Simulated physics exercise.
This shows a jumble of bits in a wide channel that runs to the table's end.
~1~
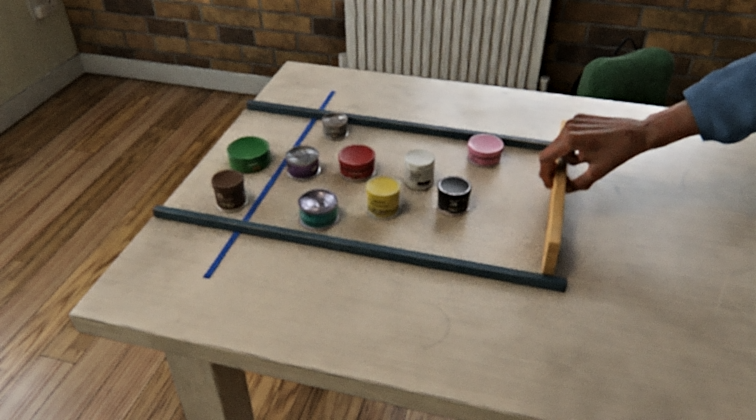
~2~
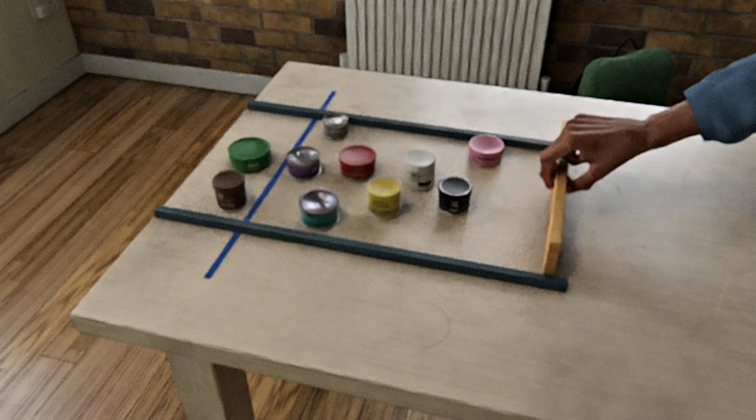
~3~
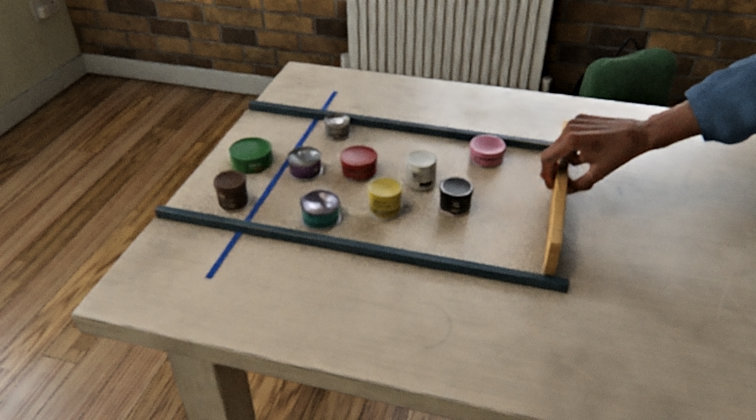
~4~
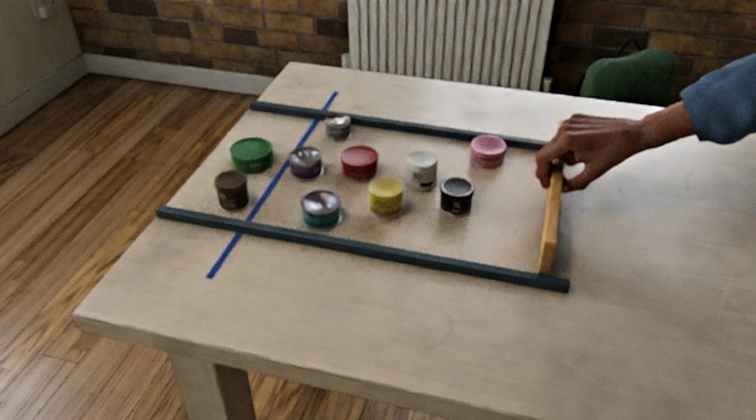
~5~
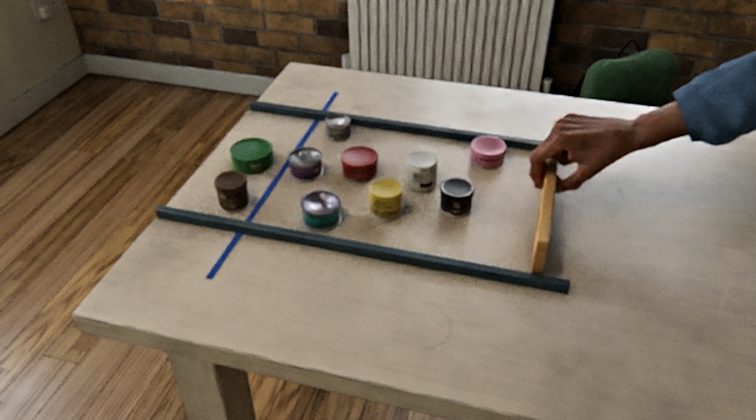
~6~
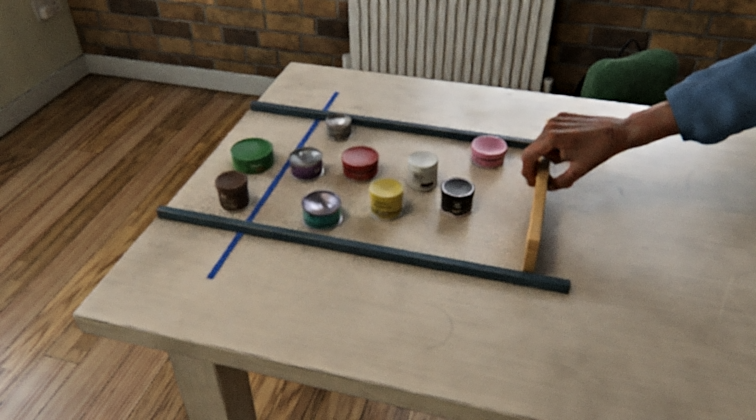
A hand in a blue sleeve grips an upright wooden board at the right of a pale table, seen from above at an angle in a brick-walled room. Between two dark rails sit small tubs, green and brown left of a blue tape line, with purple, turquoise, red, yellow, white, black and pink ones further right. The hand slides the board slightly left, while the tubs and camera stay almost still.
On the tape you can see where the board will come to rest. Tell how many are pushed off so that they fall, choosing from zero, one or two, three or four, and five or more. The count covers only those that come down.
No drops.
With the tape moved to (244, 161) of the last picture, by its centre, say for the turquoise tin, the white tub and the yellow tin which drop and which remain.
The turquoise tin is still there; as for the white tub, it is still there; and the yellow tin is still there.
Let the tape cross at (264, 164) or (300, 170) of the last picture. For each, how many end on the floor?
Respectively 1 and 0.
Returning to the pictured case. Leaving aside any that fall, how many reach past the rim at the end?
The tally is 1.
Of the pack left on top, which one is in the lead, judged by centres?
The answer: The green tub.
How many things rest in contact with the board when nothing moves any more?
In total, 5.
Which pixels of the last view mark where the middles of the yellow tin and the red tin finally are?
The first comes to rest at (252, 179), and the second at (250, 144).
Soon after, none off yet; green tub at rest near (253, 155); brown tin at rest near (233, 192); purple tin at rest near (306, 165).
Then, none off yet; green tub at rest near (248, 155); brown tin at rest near (233, 192); purple tin moved about its own width near (270, 169).
At rest, the number that fall off is zero.
